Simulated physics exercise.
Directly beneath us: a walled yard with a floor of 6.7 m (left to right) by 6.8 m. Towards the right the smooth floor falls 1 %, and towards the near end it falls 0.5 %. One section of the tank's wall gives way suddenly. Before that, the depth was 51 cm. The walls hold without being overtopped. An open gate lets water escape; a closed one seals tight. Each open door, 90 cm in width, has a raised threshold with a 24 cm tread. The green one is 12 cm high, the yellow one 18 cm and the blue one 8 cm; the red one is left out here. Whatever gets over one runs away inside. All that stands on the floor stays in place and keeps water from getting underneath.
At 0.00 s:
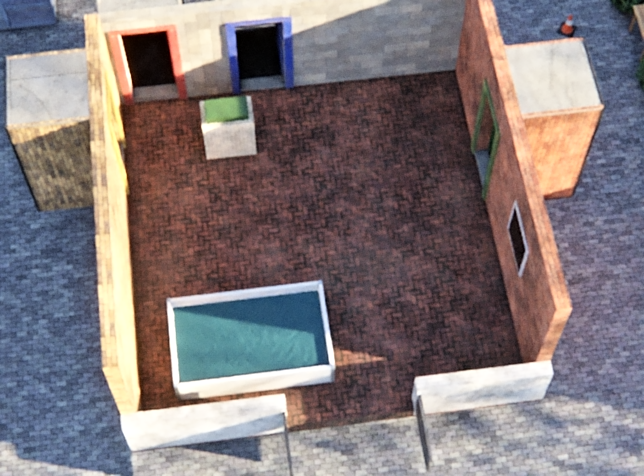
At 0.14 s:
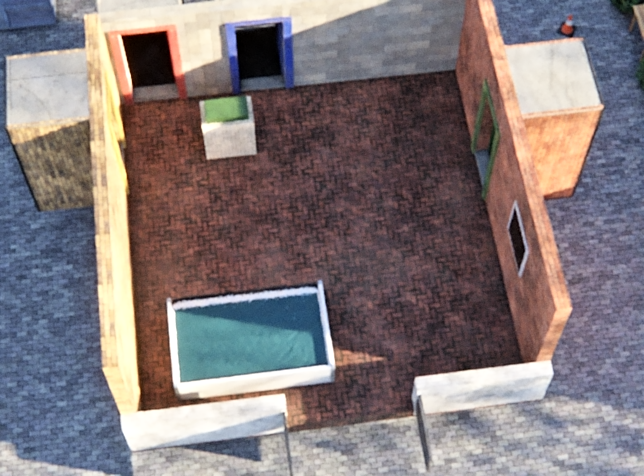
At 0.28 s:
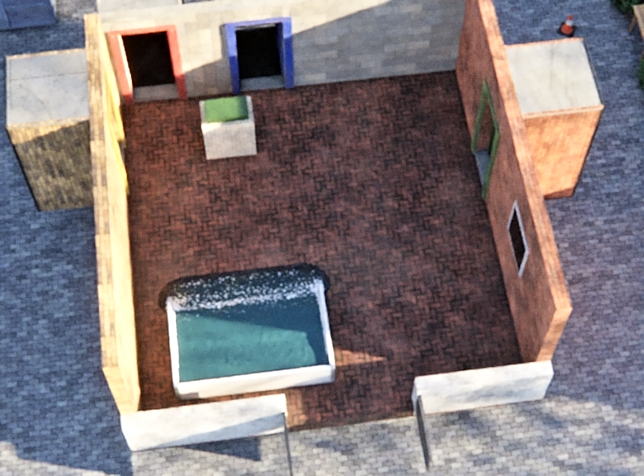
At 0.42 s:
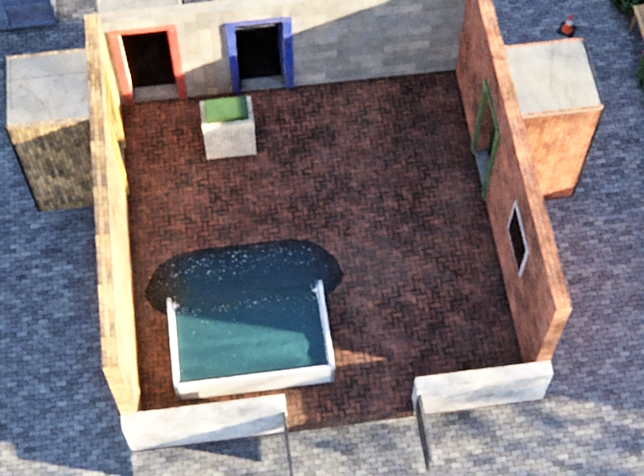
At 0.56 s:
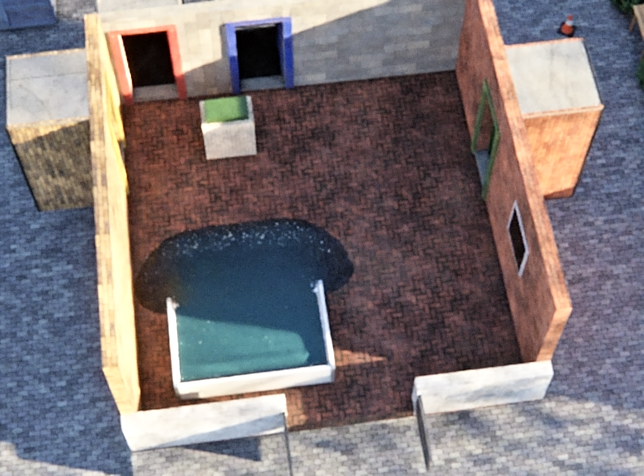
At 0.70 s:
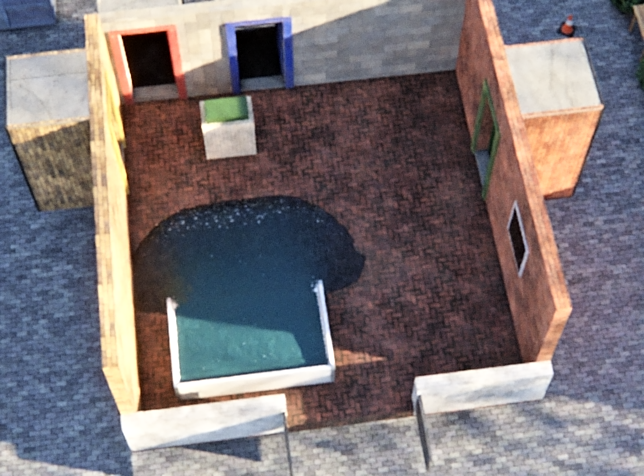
In a walled yard paved with reddish brick, the far side of a white-edged tank gives way, and water pours out through the gap, spreading across the floor in a widening dark, rounded patch toward the far wall.
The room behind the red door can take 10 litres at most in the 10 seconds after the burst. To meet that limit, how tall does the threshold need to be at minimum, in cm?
At least 22 cm or so.
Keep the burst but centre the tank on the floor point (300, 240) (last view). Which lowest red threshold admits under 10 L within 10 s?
Roughly 8.5 centimetres.
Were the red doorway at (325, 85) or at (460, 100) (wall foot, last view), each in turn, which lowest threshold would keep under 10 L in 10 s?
Roughly 16 and 18 cm.
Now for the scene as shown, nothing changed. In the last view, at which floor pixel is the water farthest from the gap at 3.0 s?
Around (429, 77).
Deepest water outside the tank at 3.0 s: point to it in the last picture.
At about pixel (123, 124).
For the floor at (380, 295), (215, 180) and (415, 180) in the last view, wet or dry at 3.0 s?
One by one: Clear, drenched, drenched.
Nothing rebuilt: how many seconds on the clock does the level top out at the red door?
Some 3.0 s, more or less.
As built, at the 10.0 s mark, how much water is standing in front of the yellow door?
It comes to about 2.0 centimetres deep.
After 1.4 s water covers 35 % of the floor, deepest (30 cm) near (229, 160); it has not reached the red door.
After 3.0 s water covers 55 % of the floor, deepest (30 cm) near (123, 124); 23 cm at the red door, 13 litres in over its 16 cm threshold.
After 10.0 s water covers 95 % of the floor, deepest (17 cm) near (526, 382); 2 cm at the red door, 38 litres in over its 16 cm threshold.
At the red door as built, the water arrived by 1.9 s and peaked near 23 cm at 3.0 s.
Run again over the same 10 s with other heights there, 14 litres in over 20.5 cm, 6 litres over 24 cm. The limit of 10 litres is kept from about 22 cm up.
